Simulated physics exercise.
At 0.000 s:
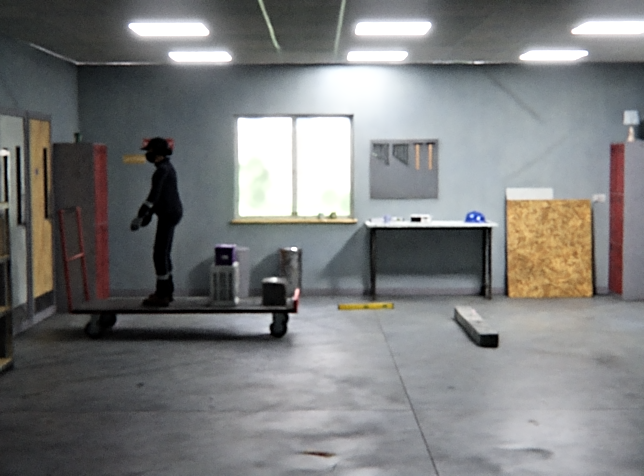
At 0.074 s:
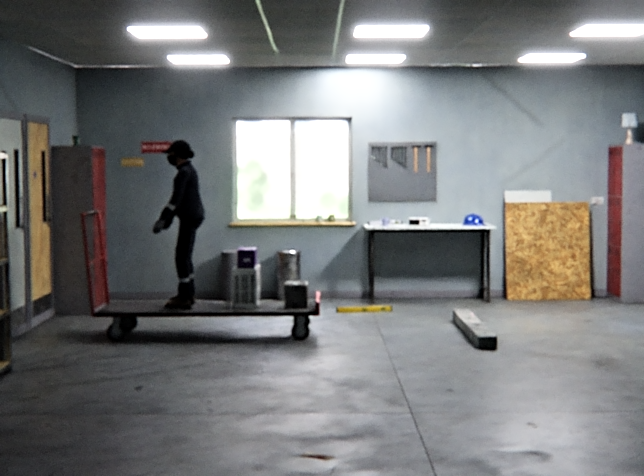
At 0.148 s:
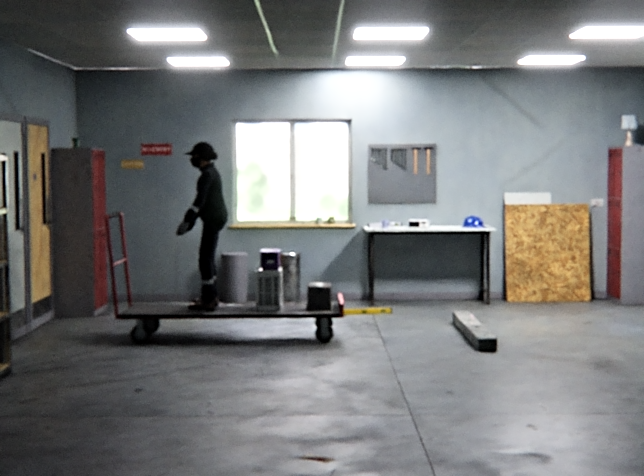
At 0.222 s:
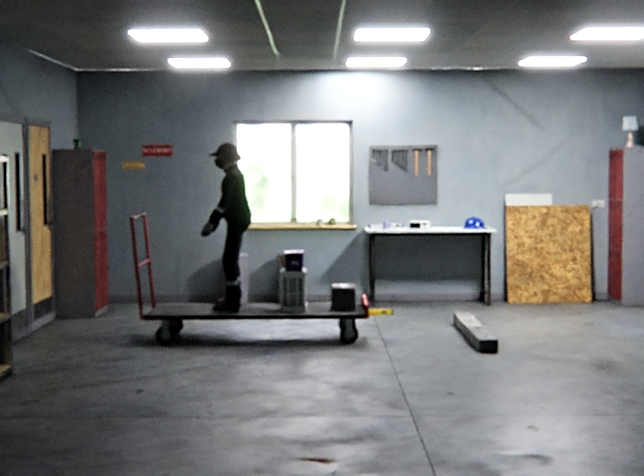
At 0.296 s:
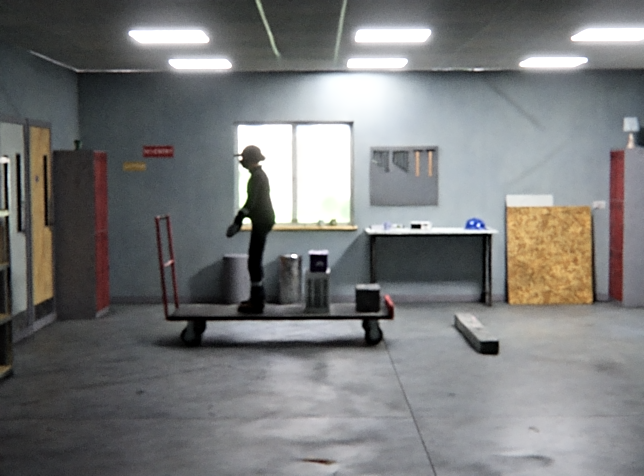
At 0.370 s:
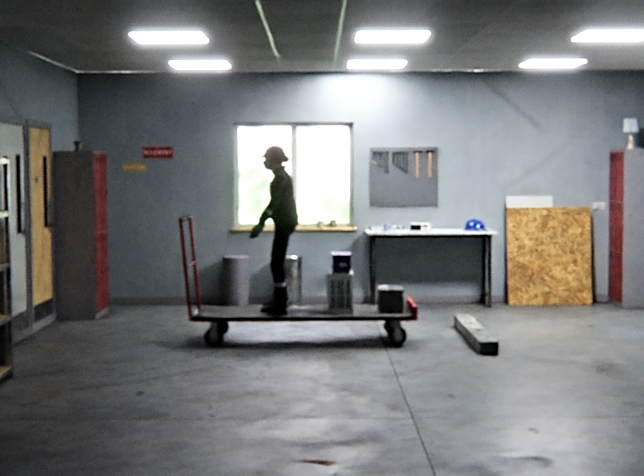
Helmeted figure in dark clothing standing on a flat trolley loaded with containers, rolling steadily rightward across a grey workshop floor.
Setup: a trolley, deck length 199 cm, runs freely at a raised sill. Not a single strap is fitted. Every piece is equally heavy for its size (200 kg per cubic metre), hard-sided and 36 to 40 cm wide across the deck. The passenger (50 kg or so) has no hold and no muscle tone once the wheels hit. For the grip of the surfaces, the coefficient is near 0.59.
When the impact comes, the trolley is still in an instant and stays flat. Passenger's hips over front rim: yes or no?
Yes, over the rim.
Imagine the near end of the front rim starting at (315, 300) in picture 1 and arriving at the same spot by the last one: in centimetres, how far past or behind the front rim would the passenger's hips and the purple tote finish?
So the hips stay 40 cm short of the front rim, while the purple one lands 70 cm beyond it.
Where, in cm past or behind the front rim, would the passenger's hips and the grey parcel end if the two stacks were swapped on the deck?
I'd say the hips settle 40 past while grey stops 30 behind.
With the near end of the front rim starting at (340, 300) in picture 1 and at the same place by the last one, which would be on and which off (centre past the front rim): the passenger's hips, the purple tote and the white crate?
Hips - kept, purple - dropped, white - kept.
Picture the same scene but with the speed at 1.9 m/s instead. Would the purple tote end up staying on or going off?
I'd expect purple to come away.
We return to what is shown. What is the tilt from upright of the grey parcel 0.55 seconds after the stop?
Around 0° from upright.
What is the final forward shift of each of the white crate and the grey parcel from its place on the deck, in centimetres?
The white one ends about 25 cm forward, the grey one about 10 cm.
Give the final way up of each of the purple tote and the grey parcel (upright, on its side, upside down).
At rest: Purple upright, grey upright.
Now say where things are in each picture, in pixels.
The first picture shows hips (169, 214), white crate (224, 284), rim corner (296, 309); 165 cm still to roll.
The second picture shows hips (191, 217), white crate (246, 287), rim corner (318, 312); 144 cm still to roll.
The third picture shows hips (214, 219), white crate (269, 289), rim corner (342, 314); 122 cm still to roll.
The fourth picture shows hips (238, 220), white crate (293, 290), rim corner (367, 315); 100 cm still to roll.
The fifth picture shows hips (262, 221), white crate (317, 290), rim corner (392, 316); 79 cm still to roll.
The sixth picture shows hips (285, 222), white crate (340, 291), rim corner (416, 316); 57 cm still to roll. Speed about 2.9 m/s.
Impact comes at 0.57 s.
After 1.12 s the passenger's hips are 35 cm behind the rim, near (437, 258) in the last picture's view.
After 1.57 s the passenger's hips are 1 cm past the rim, near (475, 275) in the last picture's view.
When all is still (3.0 s), past the rim, purple tote and the passenger's hips; behind it, white crate and grey parcel.
